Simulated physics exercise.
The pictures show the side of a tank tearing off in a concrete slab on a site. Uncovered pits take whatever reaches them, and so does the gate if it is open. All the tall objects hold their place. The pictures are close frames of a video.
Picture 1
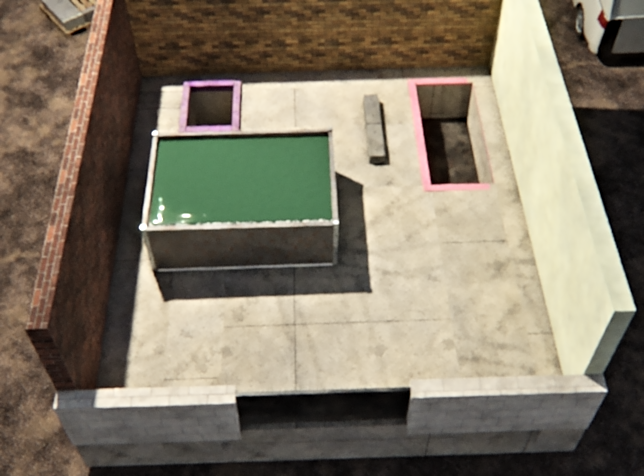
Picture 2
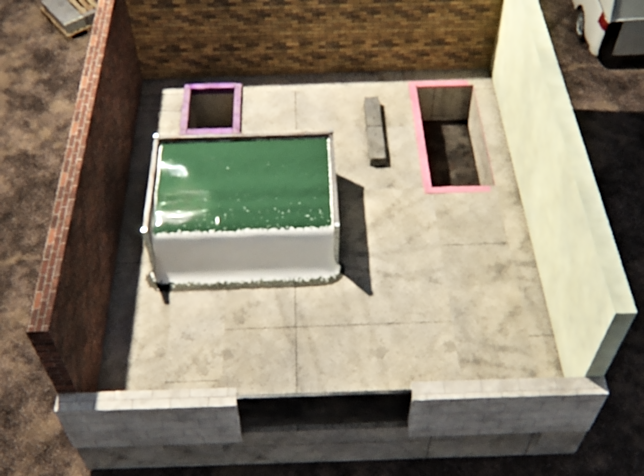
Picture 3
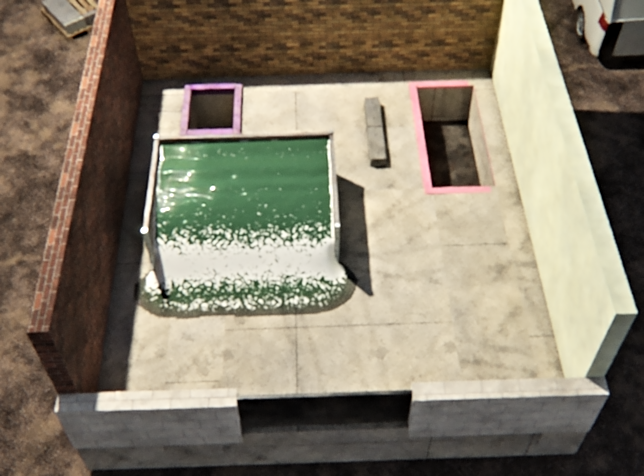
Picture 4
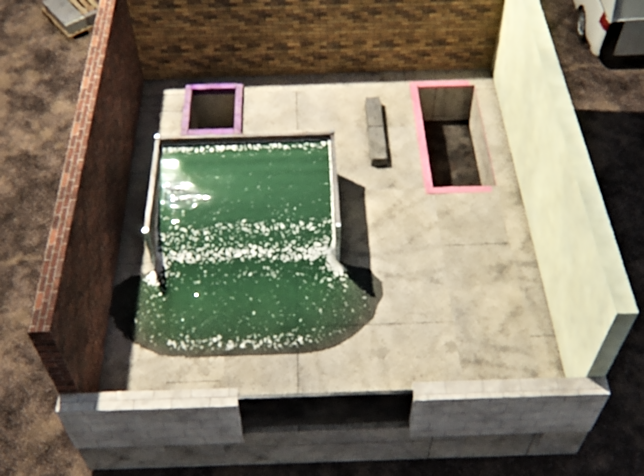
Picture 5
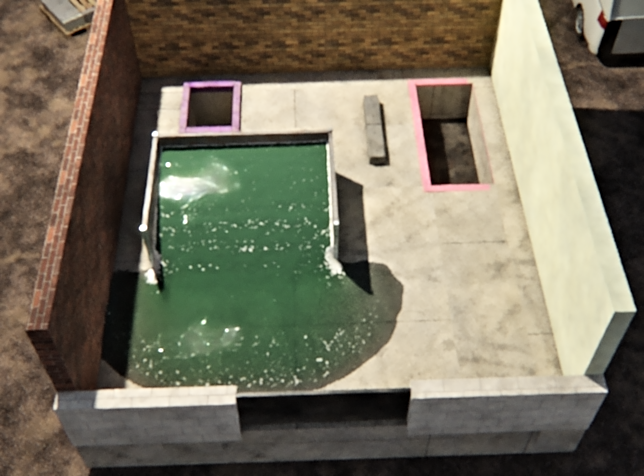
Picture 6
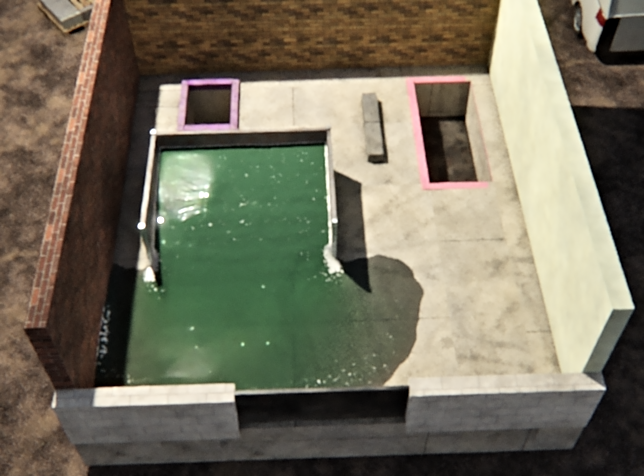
We see an open tank of green liquid on a walled concrete slab; its near side gives way, and the liquid pours out in white froth, spreading across the floor toward the viewer and reaching the left and front walls.
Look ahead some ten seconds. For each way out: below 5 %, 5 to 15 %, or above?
One by one: The gate takes under 5 %; the pink pit takes over 15 %; the purple pit takes under 5 %.
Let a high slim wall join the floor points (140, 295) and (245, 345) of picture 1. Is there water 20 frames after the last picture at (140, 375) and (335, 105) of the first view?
In turn: Awash, not flooded.
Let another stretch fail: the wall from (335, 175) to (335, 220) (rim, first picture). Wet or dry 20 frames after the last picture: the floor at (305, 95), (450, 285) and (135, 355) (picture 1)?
One after the other: Clear, awash, not flooded.
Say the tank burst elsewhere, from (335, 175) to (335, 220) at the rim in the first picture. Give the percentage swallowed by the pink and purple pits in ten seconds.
Per cent: Pink 30, purple 0.
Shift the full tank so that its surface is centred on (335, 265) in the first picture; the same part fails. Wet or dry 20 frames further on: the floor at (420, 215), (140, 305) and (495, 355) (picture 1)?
One after the other: Awash, flooded, covered.
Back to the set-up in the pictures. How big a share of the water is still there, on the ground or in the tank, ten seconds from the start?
About 72 per cent.
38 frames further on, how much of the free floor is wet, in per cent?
Near 85 in a hundred.
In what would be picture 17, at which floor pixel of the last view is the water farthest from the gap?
Close to (557, 399).
A moment on, water covers 35 % of the floor; the gate 0 %, the pink pit 0 %, the purple pit 0 %.
Next, water covers 35 % of the floor; the gate 0 %, the pink pit 0 %, the purple pit 0 %.
Then, water covers 60 % of the floor; the gate 0 %, the pink pit 0 %, the purple pit 0 %.
Later, water covers 85 % of the floor; the gate 0 %, the pink pit 13 %, the purple pit 1 %.
In the end, water covers 95 % of the floor; the gate 0 %, the pink pit 25 %, the purple pit 2 %.
